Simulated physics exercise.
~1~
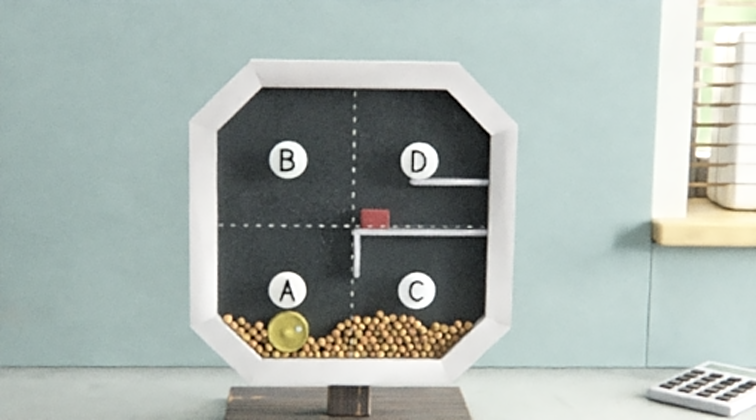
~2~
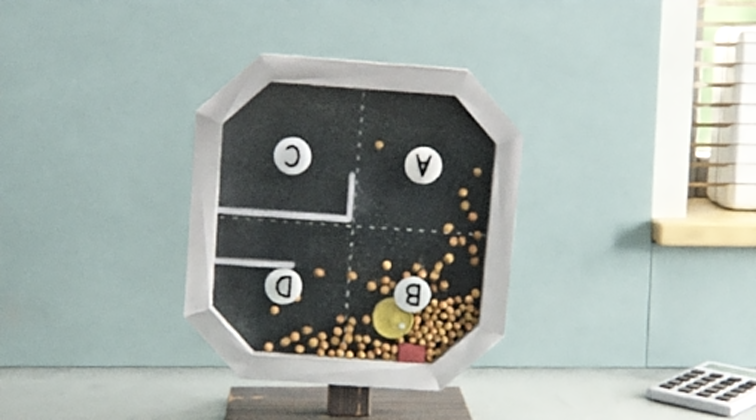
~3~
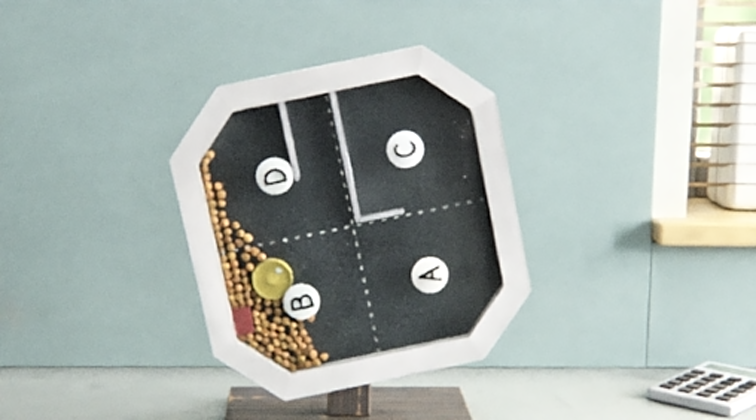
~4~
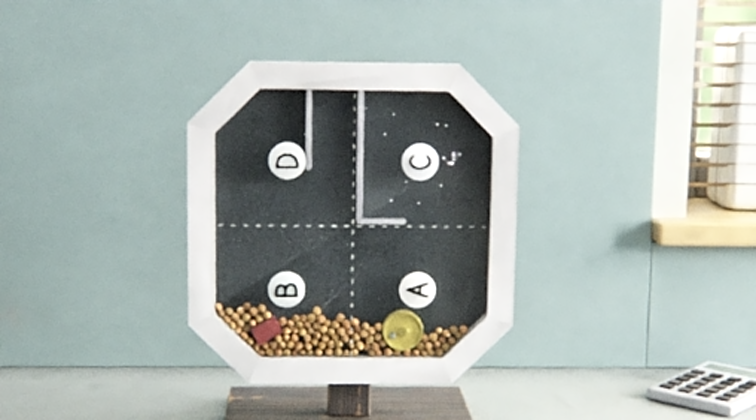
Octagonal puzzle box turning upside down, then swinging partway back on its axle, beads settling with yellow disc in A, red block in B.
